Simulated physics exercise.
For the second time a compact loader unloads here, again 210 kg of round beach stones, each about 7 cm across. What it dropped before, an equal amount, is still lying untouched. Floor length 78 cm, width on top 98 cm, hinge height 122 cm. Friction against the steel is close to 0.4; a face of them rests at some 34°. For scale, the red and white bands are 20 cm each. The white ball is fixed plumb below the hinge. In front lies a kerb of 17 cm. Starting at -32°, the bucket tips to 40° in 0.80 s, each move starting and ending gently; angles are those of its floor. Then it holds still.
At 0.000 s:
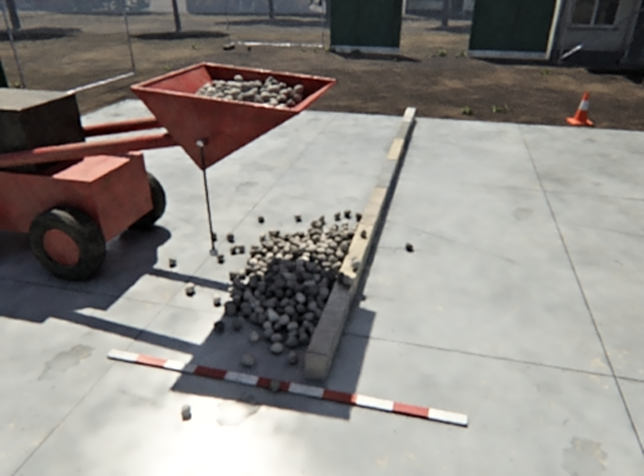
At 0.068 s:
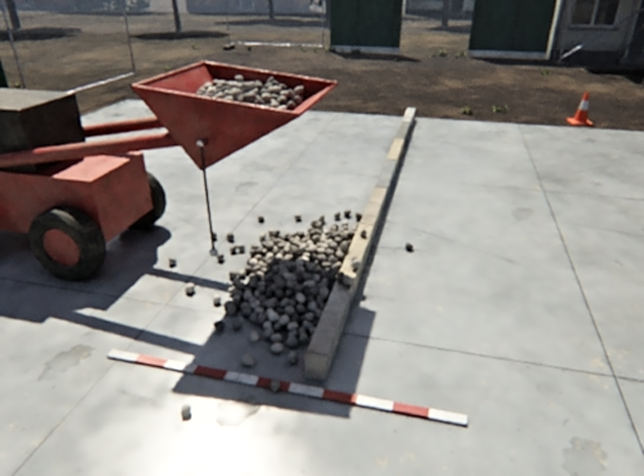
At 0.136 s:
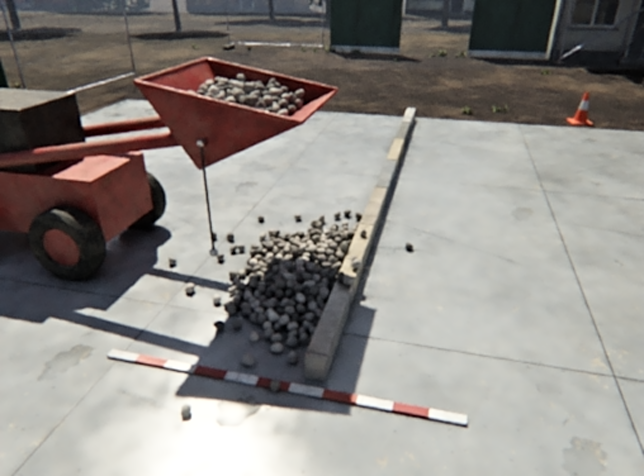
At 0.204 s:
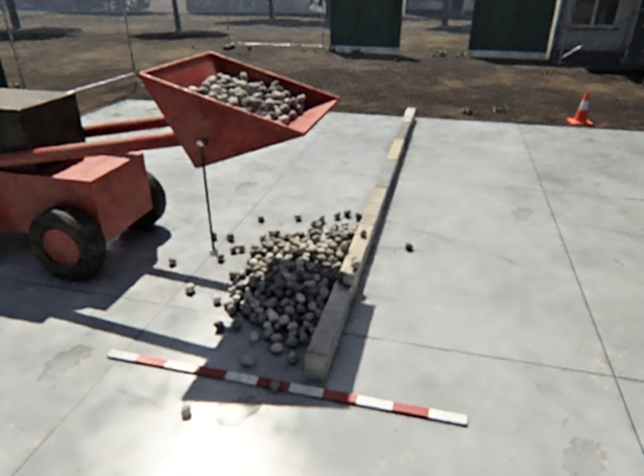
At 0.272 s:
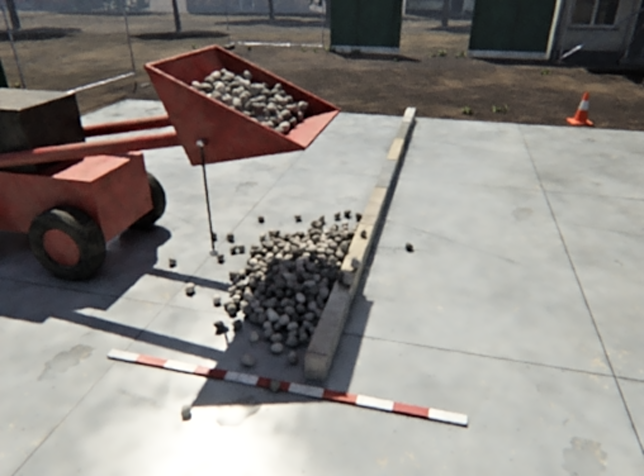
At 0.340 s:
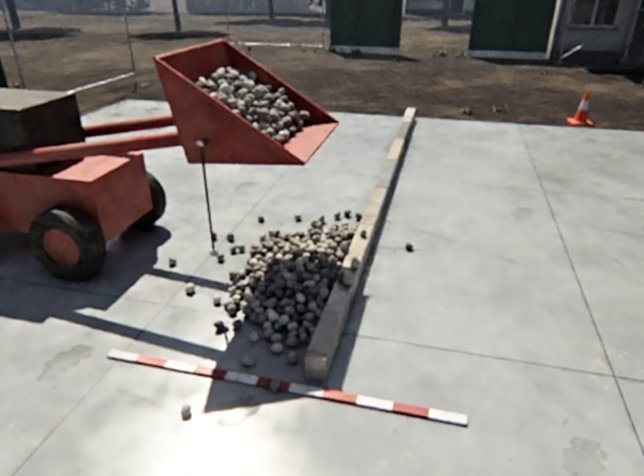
At the start, a red loader at the left holds its raised bucket of rounded stones above a loose pile lying against a low kerb. The bucket then tilts steadily forward, its right edge lowering and its back rising, while the stones inside shift toward the right and the pile below stays still.
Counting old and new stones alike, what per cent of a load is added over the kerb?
Some 49 per cent is added.
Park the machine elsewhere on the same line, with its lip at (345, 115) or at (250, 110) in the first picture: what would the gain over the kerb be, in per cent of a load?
Near 95 per cent from the first place, 5 from the second.
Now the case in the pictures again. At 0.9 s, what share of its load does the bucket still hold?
It holds some 70 per cent.
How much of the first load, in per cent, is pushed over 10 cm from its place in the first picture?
About 5 per cent.
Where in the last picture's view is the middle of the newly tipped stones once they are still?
Their middle is at about (354, 274).
After 0.6 s the floor is at 29°; in per cent of one load, 100 in the bucket, 100 on this side of the kerb; the foremost stones are at (357, 263).
After 0.9 s the floor is at 40°; in per cent of one load, 71 in the bucket, 129 on this side of the kerb; the foremost stones are at (357, 263).
After 1.2 s the floor is at 40°; in per cent of one load, 9 in the bucket, 173 on this side of the kerb, 18 over the kerb; the foremost stones are at (411, 276).
After 3.7 s the floor is at 40°; in per cent of one load, 0 in the bucket, 151 on this side of the kerb, 49 over the kerb; the foremost stones are at (585, 302). Net gain over the kerb, 49.
